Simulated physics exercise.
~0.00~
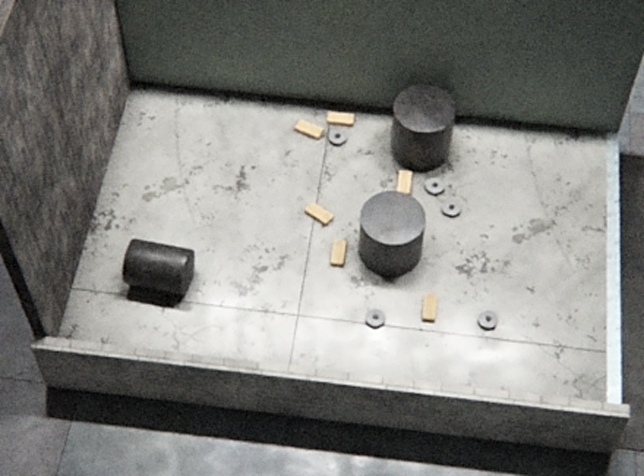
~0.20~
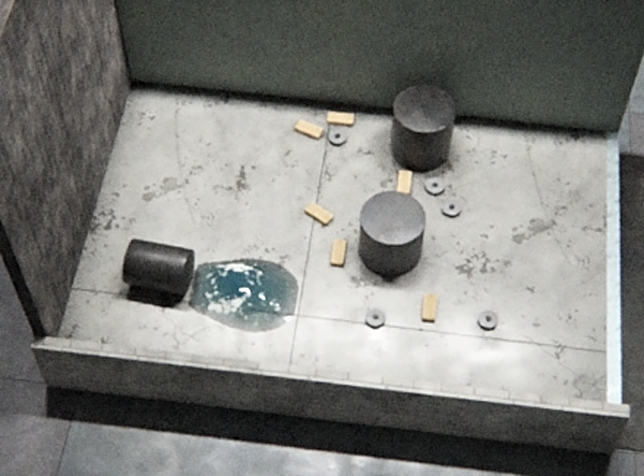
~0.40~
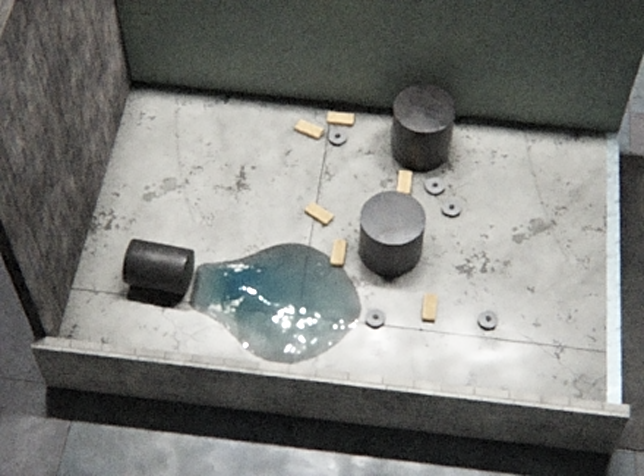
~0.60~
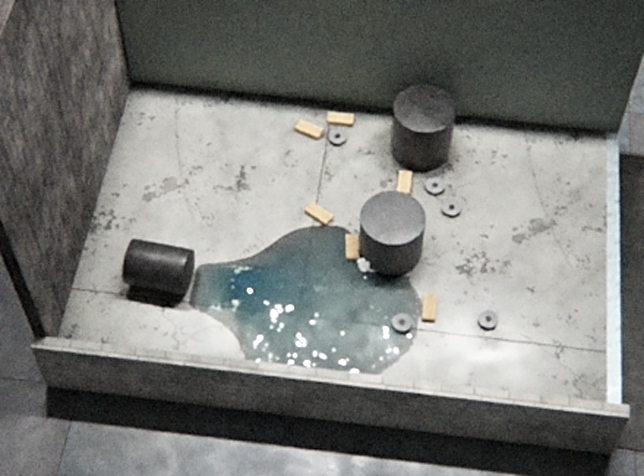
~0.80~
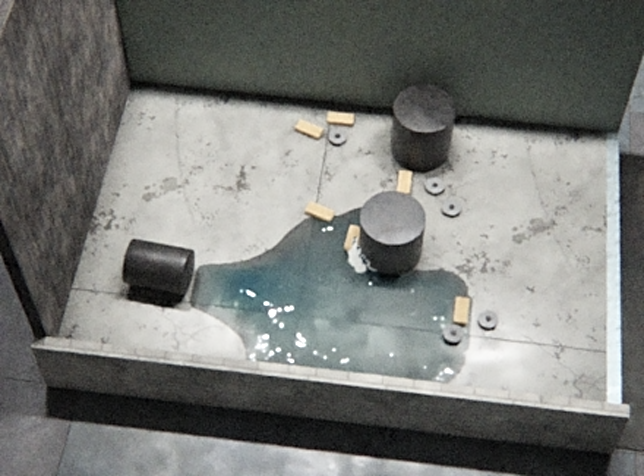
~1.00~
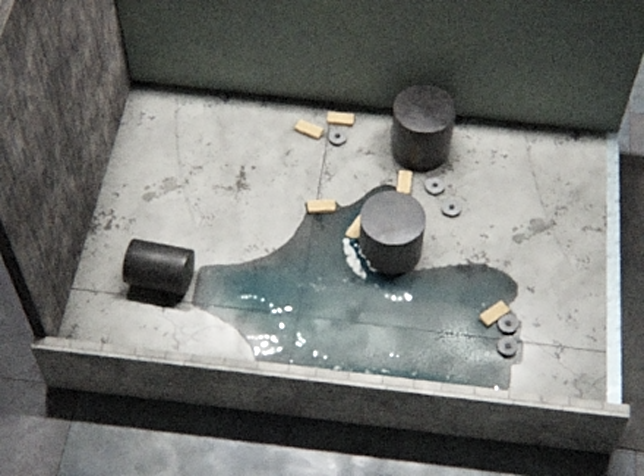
In a walled wash-down room seen from above, a dark drum lies on its side at left, with two upright cylinders and scattered tan blocks and grey lids. Bluish water pours from the drum, spreads rightward and around the nearer cylinder, then shifts several nearby blocks and lids to the right.
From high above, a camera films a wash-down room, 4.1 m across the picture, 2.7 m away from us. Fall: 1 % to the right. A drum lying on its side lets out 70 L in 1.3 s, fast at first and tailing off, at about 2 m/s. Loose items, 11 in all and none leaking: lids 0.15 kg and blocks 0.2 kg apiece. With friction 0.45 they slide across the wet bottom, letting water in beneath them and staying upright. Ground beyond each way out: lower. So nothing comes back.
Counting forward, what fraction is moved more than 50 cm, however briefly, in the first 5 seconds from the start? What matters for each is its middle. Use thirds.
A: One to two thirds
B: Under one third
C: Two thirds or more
Option A: One to two thirds.
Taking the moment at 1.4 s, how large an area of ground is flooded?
Somewhere around 3.5 m2, roughly.
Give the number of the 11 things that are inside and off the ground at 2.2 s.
The number is 0.
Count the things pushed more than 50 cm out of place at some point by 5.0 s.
My count is 6.
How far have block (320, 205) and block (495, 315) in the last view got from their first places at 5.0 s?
Log: Item 1 at 20 cm, item 2 gone out.
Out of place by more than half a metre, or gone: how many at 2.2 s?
At that time I count 5.
After 1.4 s 4 of 11 are over 50 cm from their spots; 3 afloat.
After 2.2 s 5 of 11 are over 50 cm from their spots; 0 afloat.
After 3.5 s 6 of 11 are over 50 cm from their spots; 0 afloat.
After 5.0 s 6 of 11 are over 50 cm from their spots, and 6 have been at some point; 0 afloat.
